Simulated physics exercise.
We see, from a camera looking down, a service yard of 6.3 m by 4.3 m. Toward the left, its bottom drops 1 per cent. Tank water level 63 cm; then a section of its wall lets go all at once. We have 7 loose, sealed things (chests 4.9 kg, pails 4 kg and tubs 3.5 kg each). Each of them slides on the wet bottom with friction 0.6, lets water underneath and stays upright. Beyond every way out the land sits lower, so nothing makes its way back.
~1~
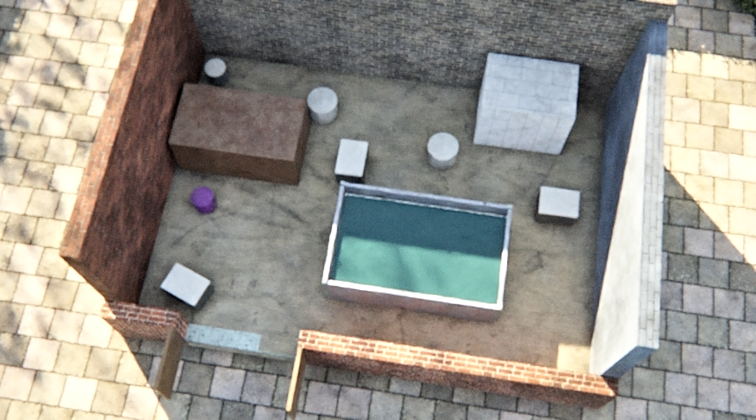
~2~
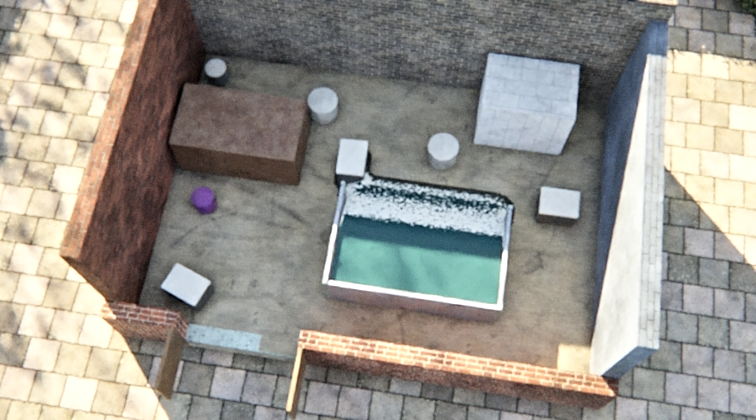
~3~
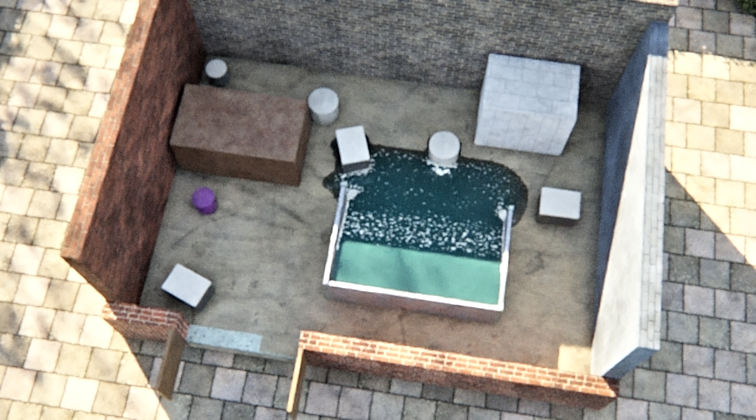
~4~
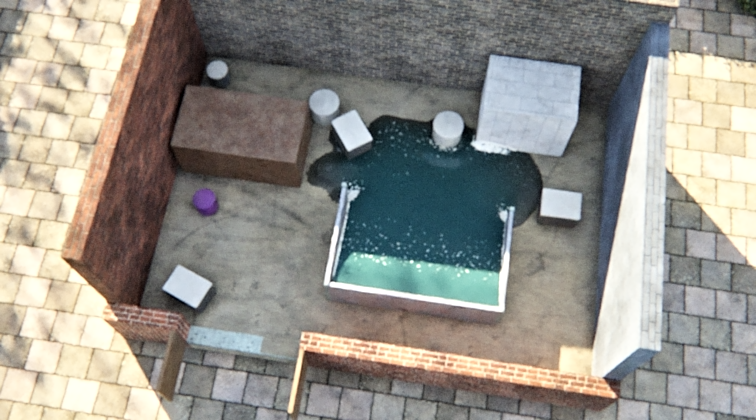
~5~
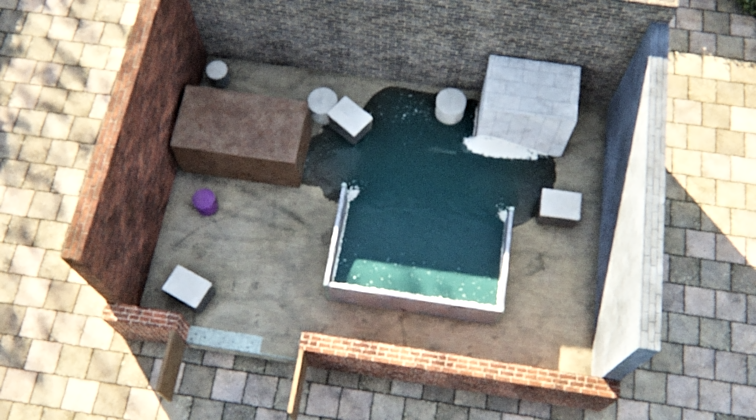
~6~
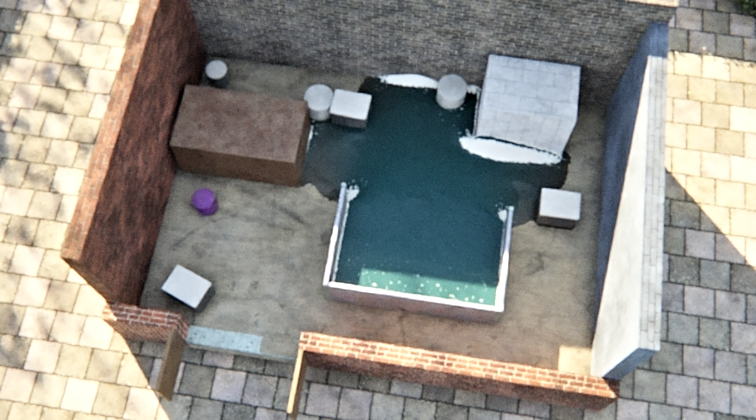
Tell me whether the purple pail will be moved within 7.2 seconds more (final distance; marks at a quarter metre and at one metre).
My guess: The purple pail is left almost unmoved.
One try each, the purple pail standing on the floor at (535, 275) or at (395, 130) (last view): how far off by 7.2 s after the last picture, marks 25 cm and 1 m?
From the first place it goes well off; from the second it goes well off.
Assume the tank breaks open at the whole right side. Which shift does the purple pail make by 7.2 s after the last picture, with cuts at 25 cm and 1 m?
Under that change, the purple pail covers a big distance.
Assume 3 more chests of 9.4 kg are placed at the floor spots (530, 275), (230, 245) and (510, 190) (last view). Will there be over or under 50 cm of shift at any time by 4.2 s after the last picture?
Spot by spot, in turn: Exceeds it, falls short, exceeds it.
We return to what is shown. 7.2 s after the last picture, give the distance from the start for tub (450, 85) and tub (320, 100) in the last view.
Taking them in turn, the shifts are 120 cm and 20 cm.
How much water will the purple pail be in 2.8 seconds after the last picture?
Around 0 cm.
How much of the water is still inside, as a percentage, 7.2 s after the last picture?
About 94 in a hundred parts of the water.
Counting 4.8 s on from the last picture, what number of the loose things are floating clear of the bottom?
Then: 6.
Then, 0.9 s after the last picture the purple pail is near (203, 198), 0.0 m from its start, aground; 0 of 7 are out; 2 afloat.
Then, 2.8 s after the last picture the purple pail is near (203, 198), 0.0 m from its start, aground; 0 of 7 are out; 5 afloat.
Then, 4.8 s after the last picture the purple pail is near (203, 198), 0.0 m from its start, aground; 0 of 7 are out; 6 afloat.
Then, 7.2 s after the last picture the purple pail is near (203, 198), 0.0 m from its start, aground; 1 of 7 are out; 5 afloat.
